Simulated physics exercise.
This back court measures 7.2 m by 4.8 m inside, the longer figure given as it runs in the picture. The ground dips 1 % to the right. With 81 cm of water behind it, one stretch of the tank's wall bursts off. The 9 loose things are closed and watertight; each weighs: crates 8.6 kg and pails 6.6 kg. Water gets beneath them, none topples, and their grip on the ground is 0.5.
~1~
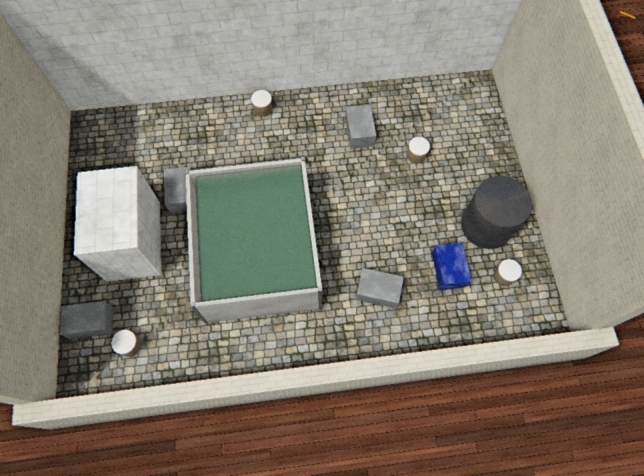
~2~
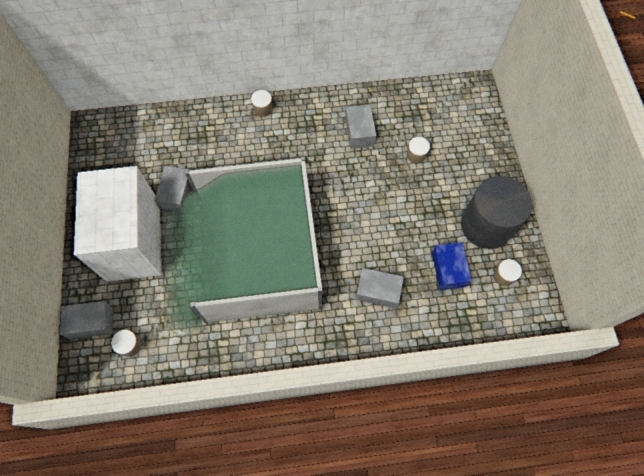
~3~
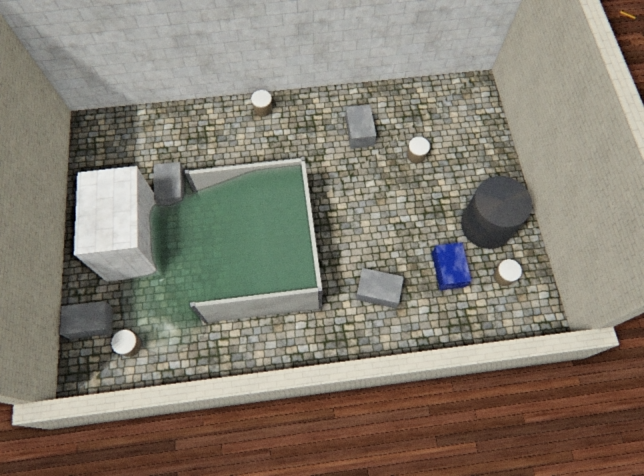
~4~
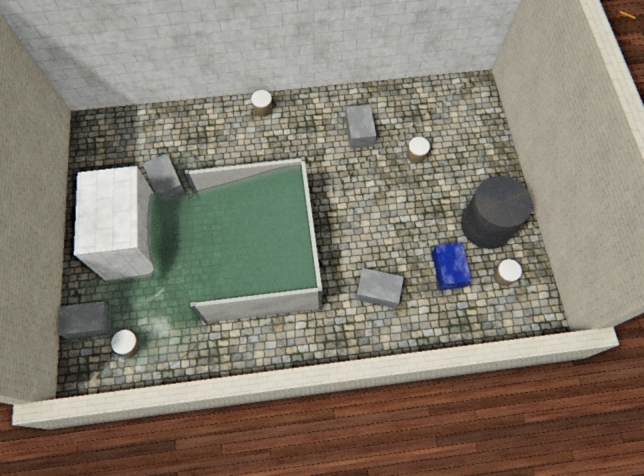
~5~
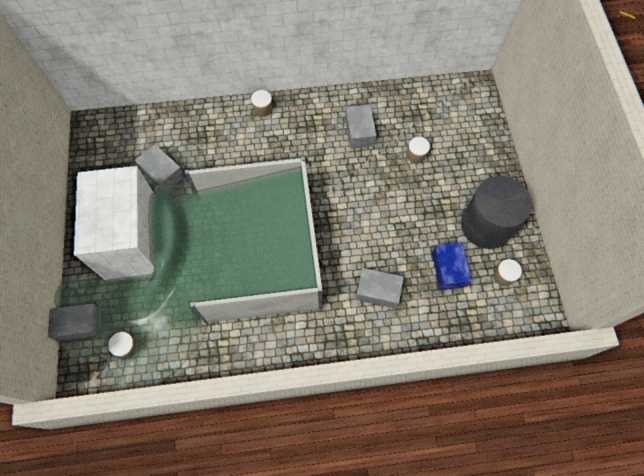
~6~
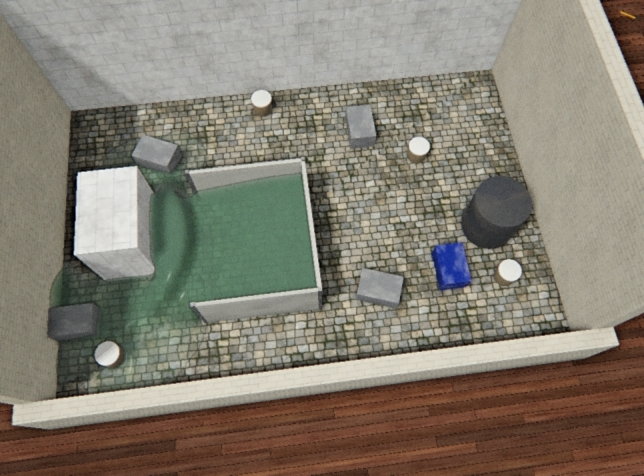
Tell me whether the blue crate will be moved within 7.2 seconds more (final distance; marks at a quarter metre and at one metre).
Blue crate moves a short way.
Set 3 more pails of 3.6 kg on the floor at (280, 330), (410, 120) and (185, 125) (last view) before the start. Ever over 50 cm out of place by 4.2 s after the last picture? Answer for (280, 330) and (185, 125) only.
In turn: Over, more.
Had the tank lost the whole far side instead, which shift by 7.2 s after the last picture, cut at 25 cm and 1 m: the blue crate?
Then the blue crate moves a short way.
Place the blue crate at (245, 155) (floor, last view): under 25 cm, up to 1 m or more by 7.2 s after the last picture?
It travels far.
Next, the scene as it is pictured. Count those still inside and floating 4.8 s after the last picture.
I count 5.
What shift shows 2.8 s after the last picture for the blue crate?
About 0 cm.
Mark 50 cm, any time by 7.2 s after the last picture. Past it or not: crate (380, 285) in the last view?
It is less.
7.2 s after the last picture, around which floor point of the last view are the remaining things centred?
Around (410, 186).
Then, 0.9 s after the last picture the blue crate is near (453, 263), 0.0 m from its start, aground; 3 afloat.
Then, 2.8 s after the last picture the blue crate is near (453, 263), 0.0 m from its start, aground; 3 afloat.
Then, 4.8 s after the last picture the blue crate is near (478, 249), 0.4 m from its start, aground; 5 afloat.
Then, 7.2 s after the last picture the blue crate is near (500, 267), 0.7 m from its start, afloat; 8 afloat.
